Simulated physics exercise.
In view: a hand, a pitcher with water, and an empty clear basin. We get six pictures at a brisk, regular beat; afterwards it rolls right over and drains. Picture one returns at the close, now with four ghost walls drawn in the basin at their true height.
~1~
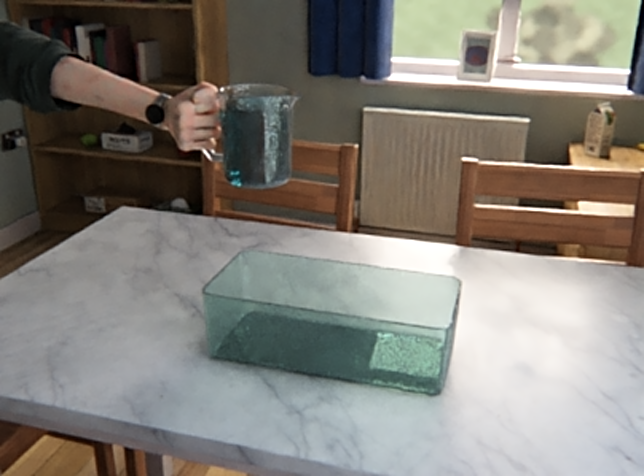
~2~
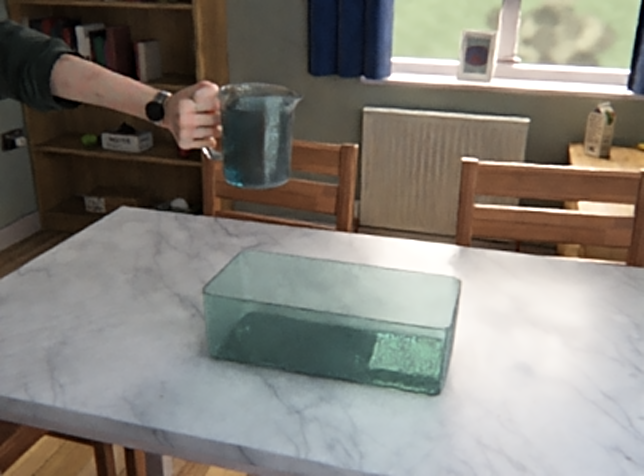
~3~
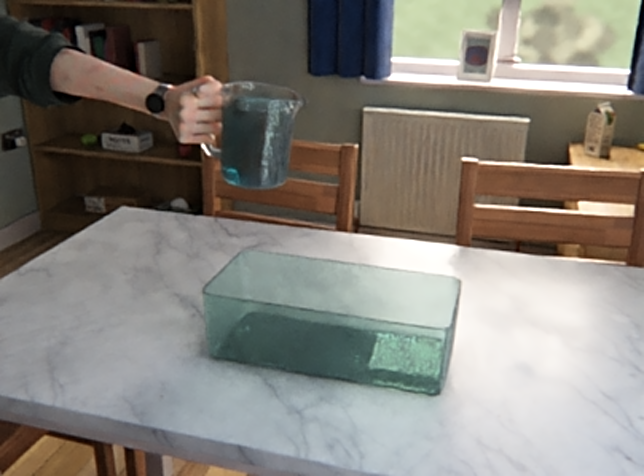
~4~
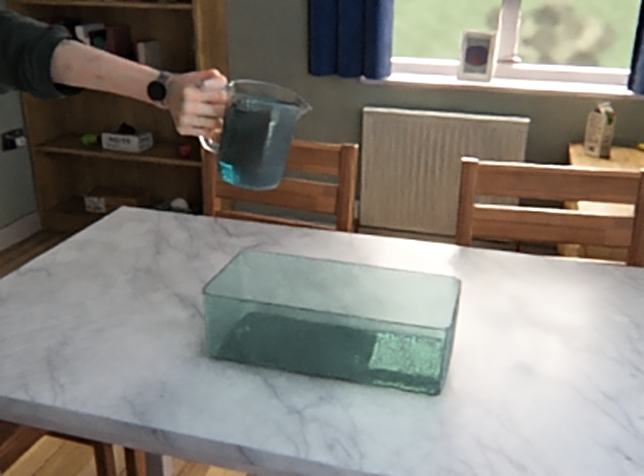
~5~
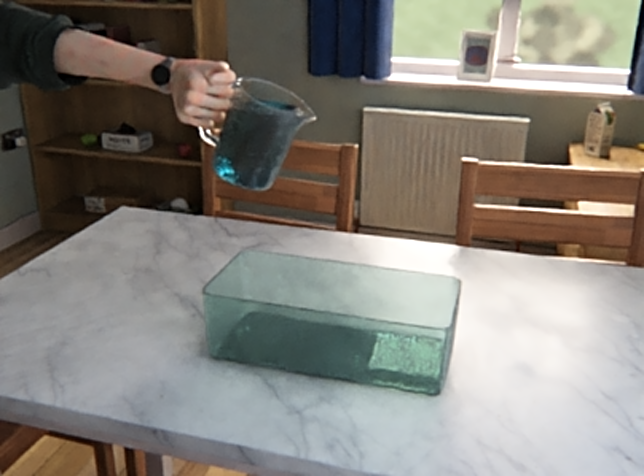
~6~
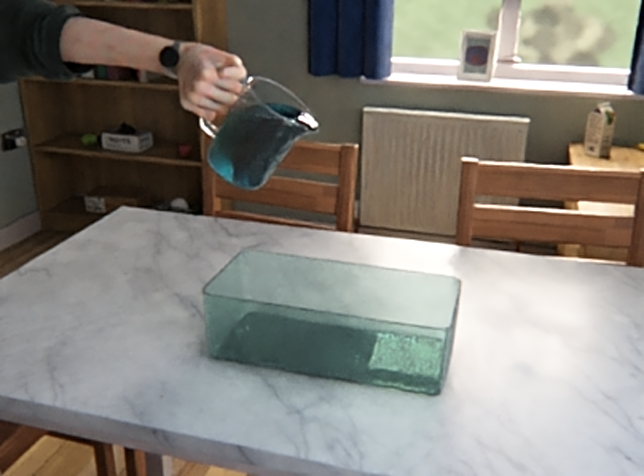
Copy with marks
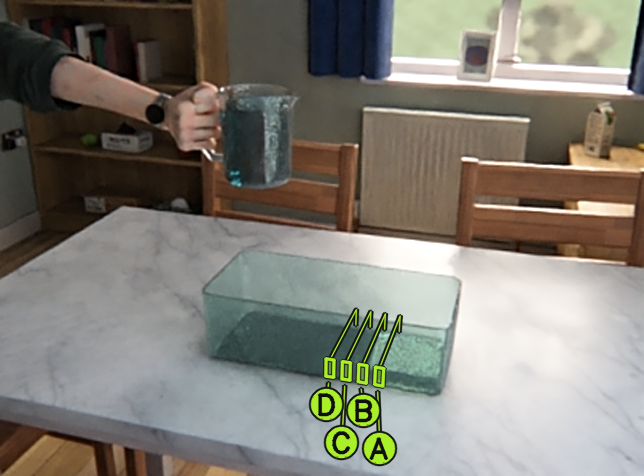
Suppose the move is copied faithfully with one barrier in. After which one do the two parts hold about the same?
It is C.
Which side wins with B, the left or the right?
More ends on the left.
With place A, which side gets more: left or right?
The left one.
On the marked copy, A at (377, 391); B at (361, 388); C at (344, 385); D at (328, 382).
If A is chosen, about 80 % ends left of the wall and 11 % right of it; 9 % is lost outside.
If B is chosen, about 76 % ends left of the wall and 14 % right of it; 10 % is lost outside.
If C is chosen, about 51 % ends left of the wall and 46 % right of it; 3 % is lost outside.
If D is chosen, about 19 % ends left of the wall and 76 % right of it; 5 % is lost outside.
